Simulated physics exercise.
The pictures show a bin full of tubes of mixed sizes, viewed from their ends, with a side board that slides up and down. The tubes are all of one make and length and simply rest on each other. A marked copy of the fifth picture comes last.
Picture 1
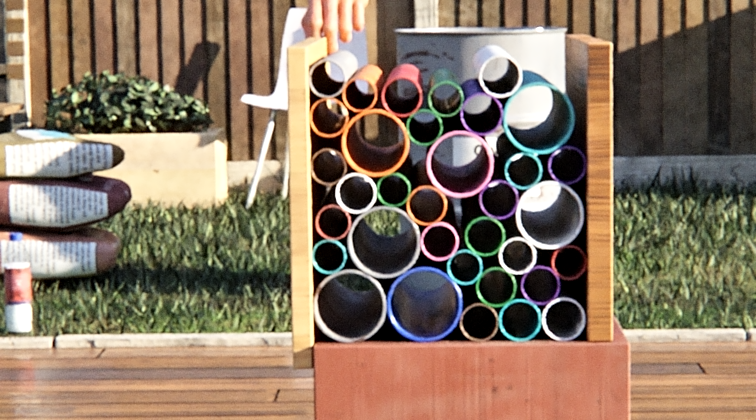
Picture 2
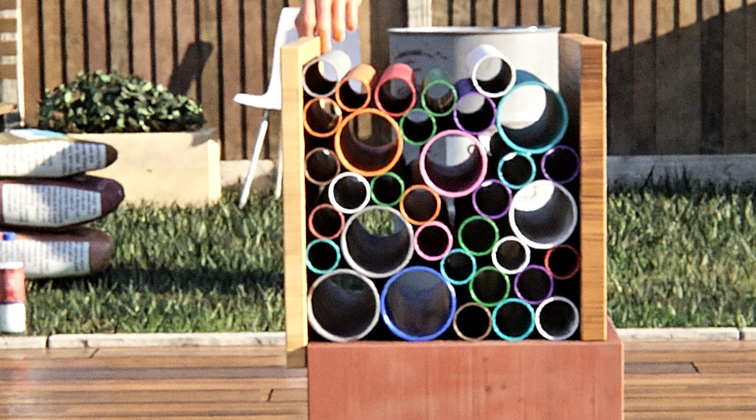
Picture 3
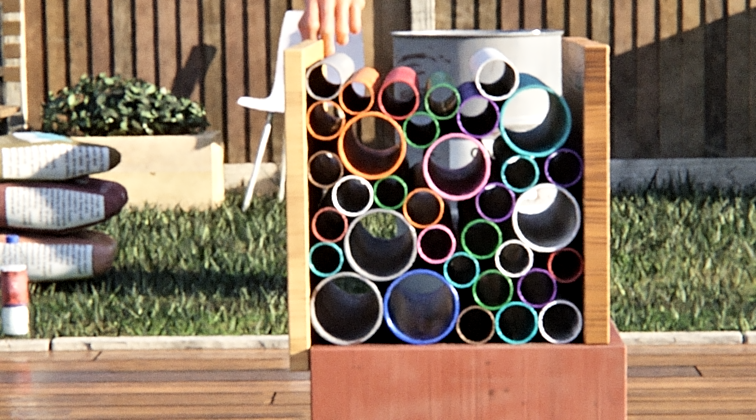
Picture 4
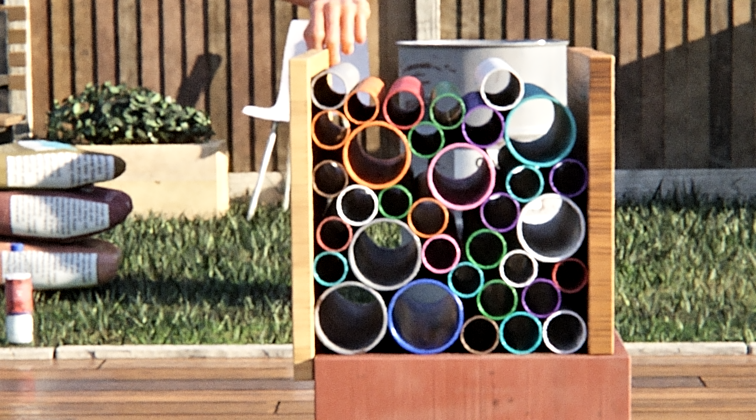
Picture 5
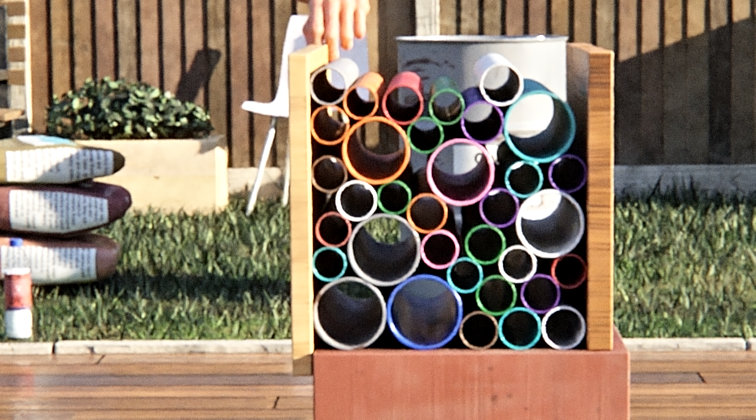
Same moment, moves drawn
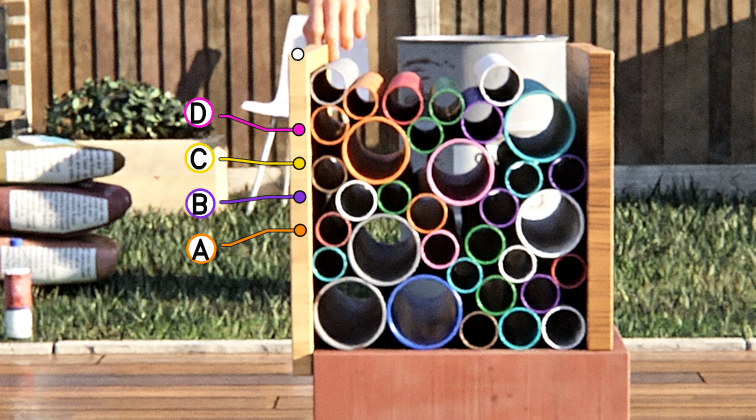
The whole view jiggled slightly, but the colourful tubes stayed stacked between the wooden side boards, and a hand stayed at the top of the left board without visibly sliding it.
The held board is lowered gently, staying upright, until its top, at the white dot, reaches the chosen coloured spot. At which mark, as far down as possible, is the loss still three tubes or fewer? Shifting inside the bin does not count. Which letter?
Down to B.
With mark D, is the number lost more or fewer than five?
It loses fewer than five.
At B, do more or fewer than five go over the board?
At B, fewer than five.
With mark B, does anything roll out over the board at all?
At B: Yes.
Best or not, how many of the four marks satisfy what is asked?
The number is three.
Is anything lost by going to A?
Yes.
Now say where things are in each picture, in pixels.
In the first picture, side board (312, 188); a grey tube (349, 306); a green tube (496, 287).
In the second picture, a green tube (490, 286); a turquoise tube (322, 256).
In the third picture, a green tube (482, 239); a green tube (390, 193).
In the fourth picture, a turquoise tube (540, 132); a red tube (403, 109).
In the fifth picture, side board (312, 195); a grey tube (349, 314); a green tube (496, 295).
On the copy, A at (300, 231); B at (299, 197); C at (299, 163); D at (299, 130); the white dot at (297, 54).
On B. First, top of the board (310, 121).
Then, top of the board (311, 195).
Finally, top of the board (311, 196), one out over the board.
By contrast, A four out over the board; C one out over the board; D none out over the board.
